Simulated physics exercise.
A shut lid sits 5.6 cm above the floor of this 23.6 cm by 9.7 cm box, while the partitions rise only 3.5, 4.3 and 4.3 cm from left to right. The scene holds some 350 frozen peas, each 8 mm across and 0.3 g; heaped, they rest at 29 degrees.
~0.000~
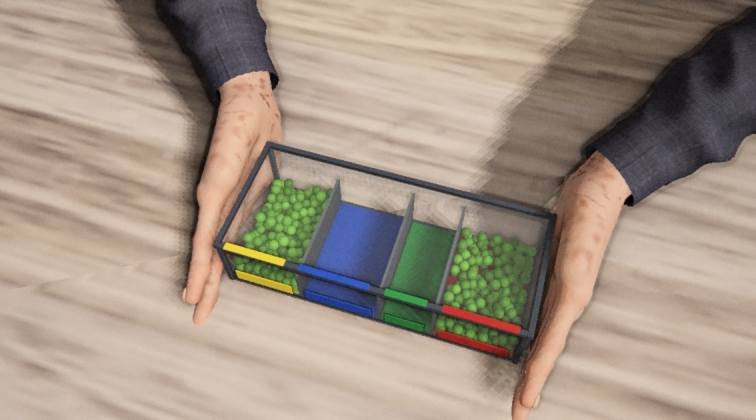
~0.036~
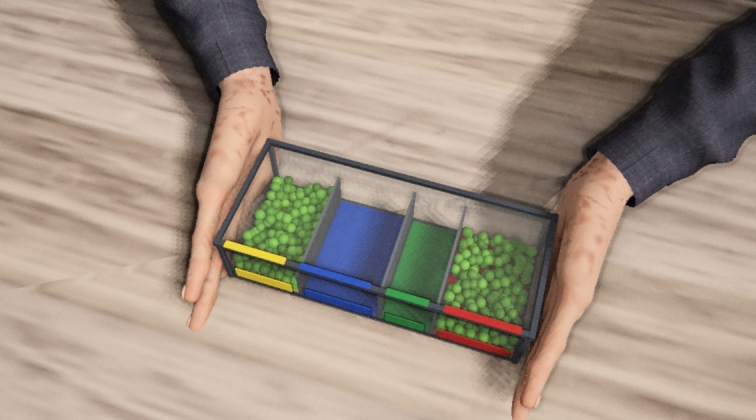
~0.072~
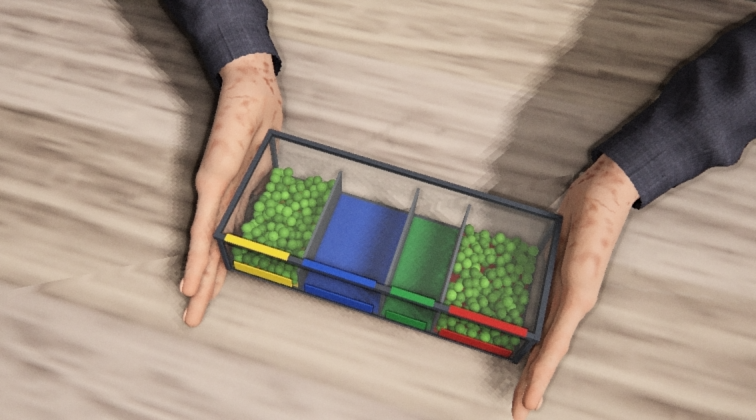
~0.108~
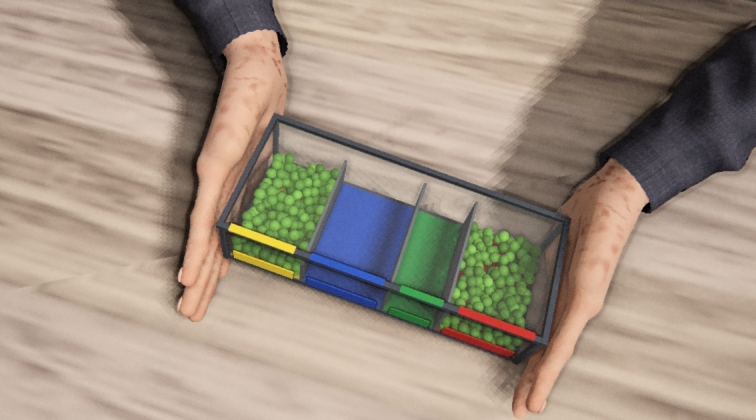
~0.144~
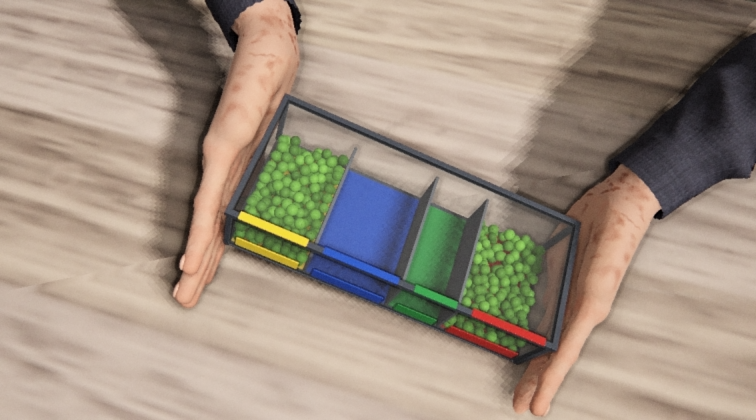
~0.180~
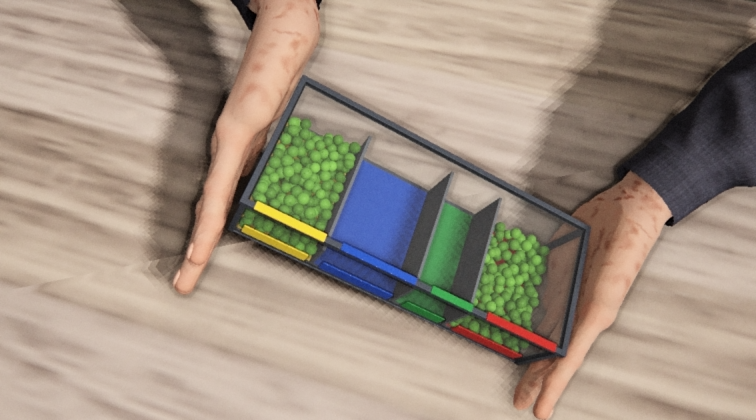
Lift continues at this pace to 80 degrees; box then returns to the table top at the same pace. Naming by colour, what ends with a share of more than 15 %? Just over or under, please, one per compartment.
Red: Crosses the line. Blue: Crosses the line. Green: Stays behind the line. Yellow: Crosses the line.
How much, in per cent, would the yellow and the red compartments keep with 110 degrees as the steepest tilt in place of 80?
Shares after the change: Yellow 5, red 65, per cent.
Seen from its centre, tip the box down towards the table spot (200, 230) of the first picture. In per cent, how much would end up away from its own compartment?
10 %.
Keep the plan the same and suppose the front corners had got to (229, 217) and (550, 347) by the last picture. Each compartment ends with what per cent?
Final per cent - red: 50; blue: 20; green: 10; yellow: 20.
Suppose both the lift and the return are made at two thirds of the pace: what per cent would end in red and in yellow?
Then red would get 50 per cent, while yellow would get 20 per cent.
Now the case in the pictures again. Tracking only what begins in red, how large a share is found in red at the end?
I'd put it at roughly 100 per cent.
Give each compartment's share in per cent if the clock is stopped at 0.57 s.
Per cent by colour: Red 50; blue 15; green 0; yellow 40.
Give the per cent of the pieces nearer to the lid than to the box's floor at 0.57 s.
Estimate: Near 50 per cent.
Then, at 0.57 s, tilt 78 degrees; red 50 %, blue 15 %, yellow 40 %.
Then, at 0.82 s, tilt 32 degrees; red 50 %, blue 20 %, green 5 %, yellow 20 %.
After 1.19 s, tilt 0 degrees; red 50 %, blue 20 %, green 5 %, yellow 20 %.
In the end, at 1.6 s, red 50 %, blue 20 %, green 5 %, yellow 20 %.
